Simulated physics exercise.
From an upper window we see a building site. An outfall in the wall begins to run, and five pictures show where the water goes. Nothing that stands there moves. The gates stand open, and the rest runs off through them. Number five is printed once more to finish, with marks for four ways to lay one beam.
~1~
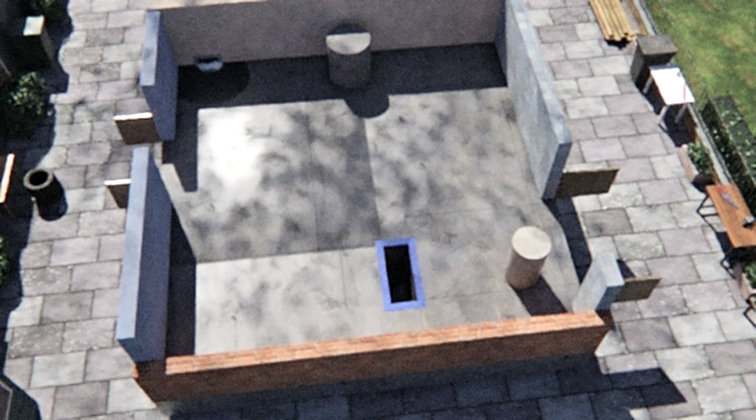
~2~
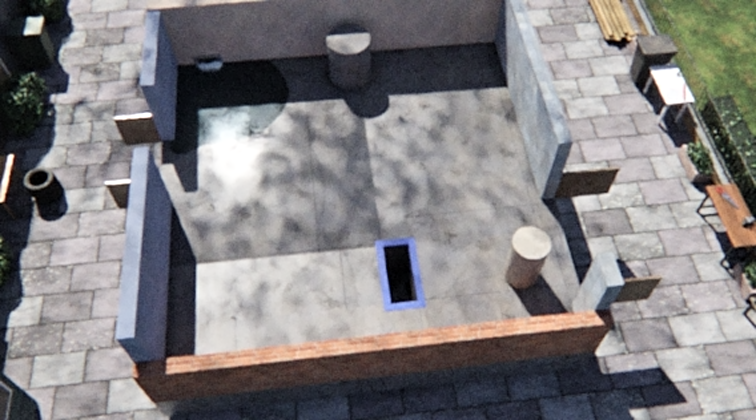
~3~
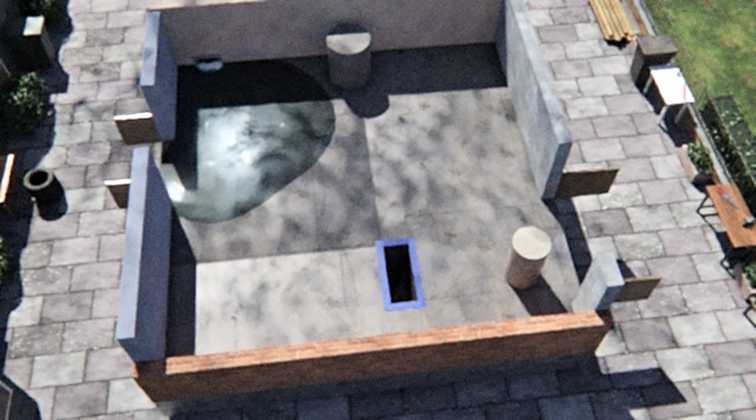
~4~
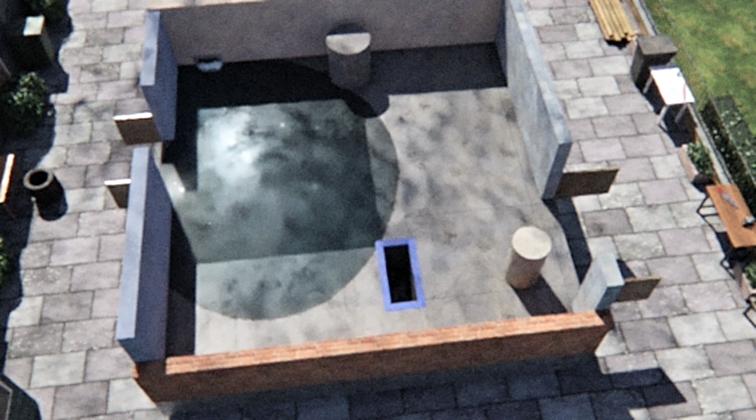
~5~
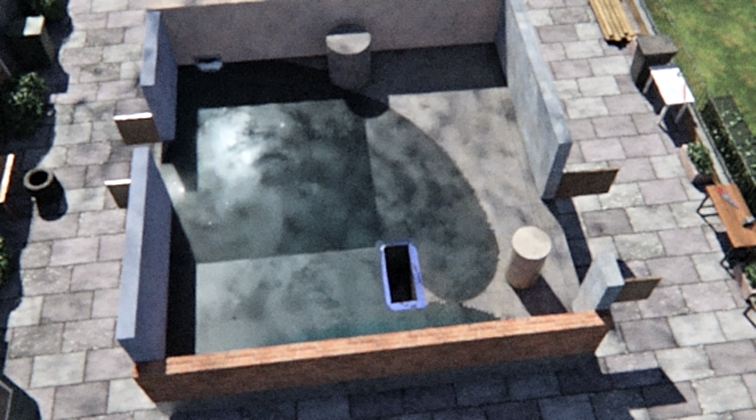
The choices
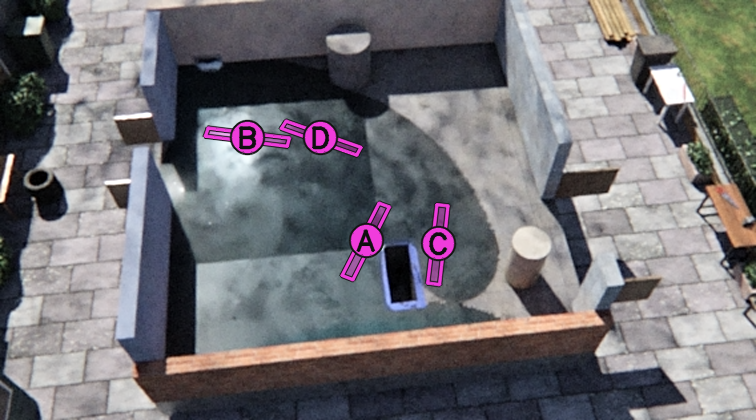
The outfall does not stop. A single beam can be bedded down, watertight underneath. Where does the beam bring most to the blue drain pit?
Choose C.
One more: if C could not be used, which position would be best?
D.
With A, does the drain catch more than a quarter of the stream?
No.
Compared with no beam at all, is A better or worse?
Worse.
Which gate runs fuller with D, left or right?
More leaves on the right.
On the marked copy, A from (347, 277) to (384, 205); B from (206, 132) to (288, 142); C from (433, 283) to (442, 205); D from (283, 124) to (358, 151).
Choosing A, about 17 % of the stream runs into the blue drain pit, about 82 % out by the gates.
Choosing B, about 22 % of the stream runs into the blue drain pit, about 78 % out by the gates.
Choosing C, about 40 % of the stream runs into the blue drain pit, about 60 % out by the gates.
Choosing D, about 30 % of the stream runs into the blue drain pit, about 70 % out by the gates.
